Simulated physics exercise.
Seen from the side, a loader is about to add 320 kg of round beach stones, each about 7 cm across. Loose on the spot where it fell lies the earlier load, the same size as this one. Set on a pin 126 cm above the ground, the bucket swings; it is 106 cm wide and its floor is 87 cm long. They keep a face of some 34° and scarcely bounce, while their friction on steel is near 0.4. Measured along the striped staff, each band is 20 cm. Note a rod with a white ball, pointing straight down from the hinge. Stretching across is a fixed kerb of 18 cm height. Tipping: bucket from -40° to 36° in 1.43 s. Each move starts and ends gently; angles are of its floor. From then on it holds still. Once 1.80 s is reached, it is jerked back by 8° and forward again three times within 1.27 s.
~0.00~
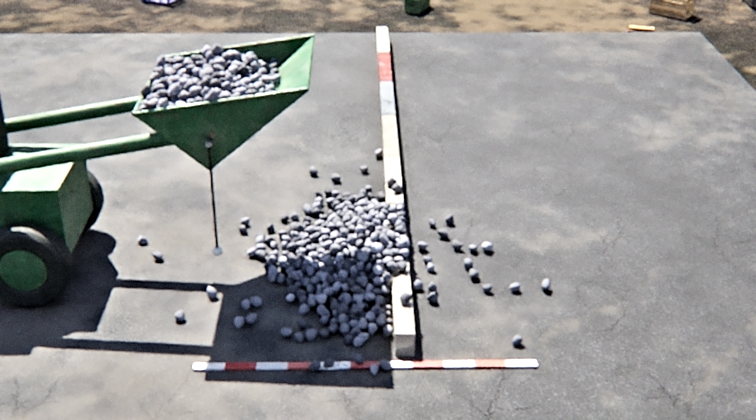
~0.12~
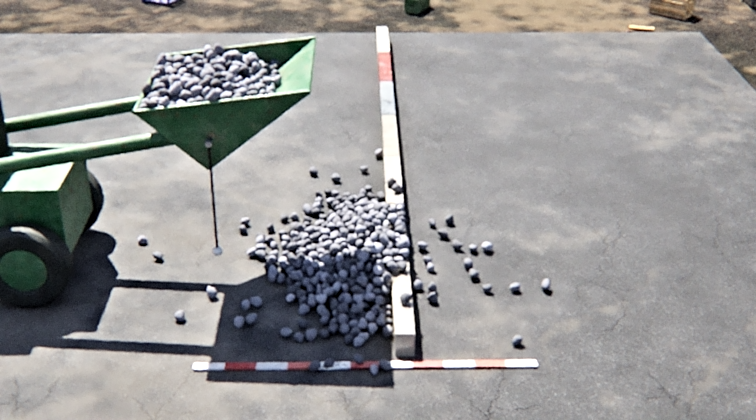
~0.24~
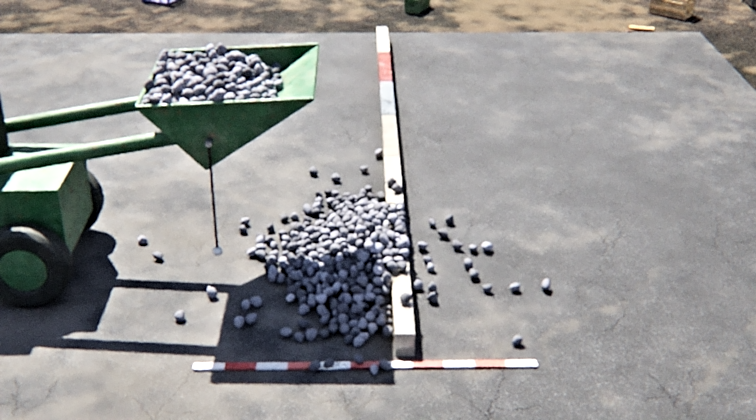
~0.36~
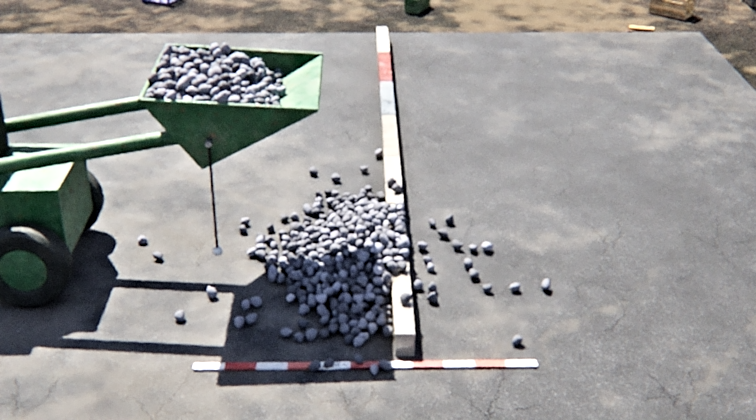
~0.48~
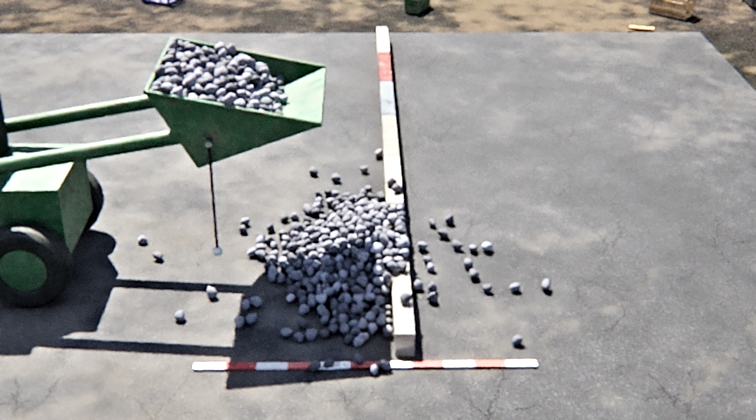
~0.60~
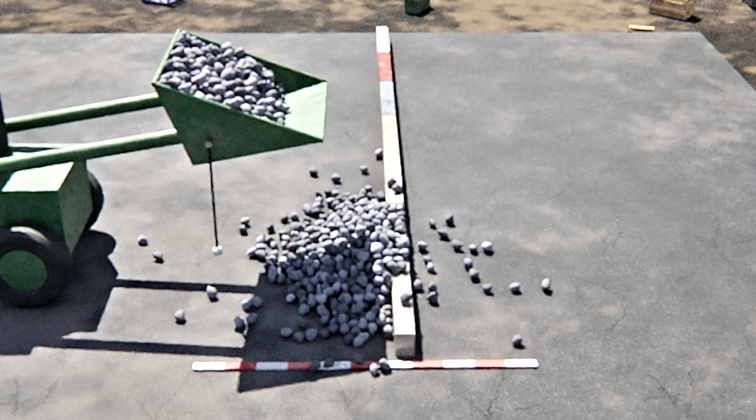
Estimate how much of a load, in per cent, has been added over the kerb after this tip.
Roughly 20 per cent of a load has been added.
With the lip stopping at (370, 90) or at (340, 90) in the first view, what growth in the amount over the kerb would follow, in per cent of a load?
Some 80 percent, and then 50 percent.
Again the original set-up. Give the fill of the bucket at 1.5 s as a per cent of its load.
45 % still inside.
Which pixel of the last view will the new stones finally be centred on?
I'd point to about (350, 248).
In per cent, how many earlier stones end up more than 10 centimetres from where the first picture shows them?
I'd say roughly 15 per cent of them.
After 1.1 s the floor is at 24°; in per cent of one load, 99 in the bucket, 98 on this side of the kerb, 3 over the kerb; the foremost stones are at (495, 278).
After 1.5 s the floor is at 36°; in per cent of one load, 43 in the bucket, 154 on this side of the kerb, 3 over the kerb; the foremost stones are at (495, 278).
After 3.5 s the floor is at 36°; in per cent of one load, 0 in the bucket, 177 on this side of the kerb, 23 over the kerb; the foremost stones are at (545, 256).
After 6.0 s the floor is at 36°; in per cent of one load, 0 in the bucket, 177 on this side of the kerb, 23 over the kerb; the foremost stones are at (545, 256). Net gain over the kerb, 20.
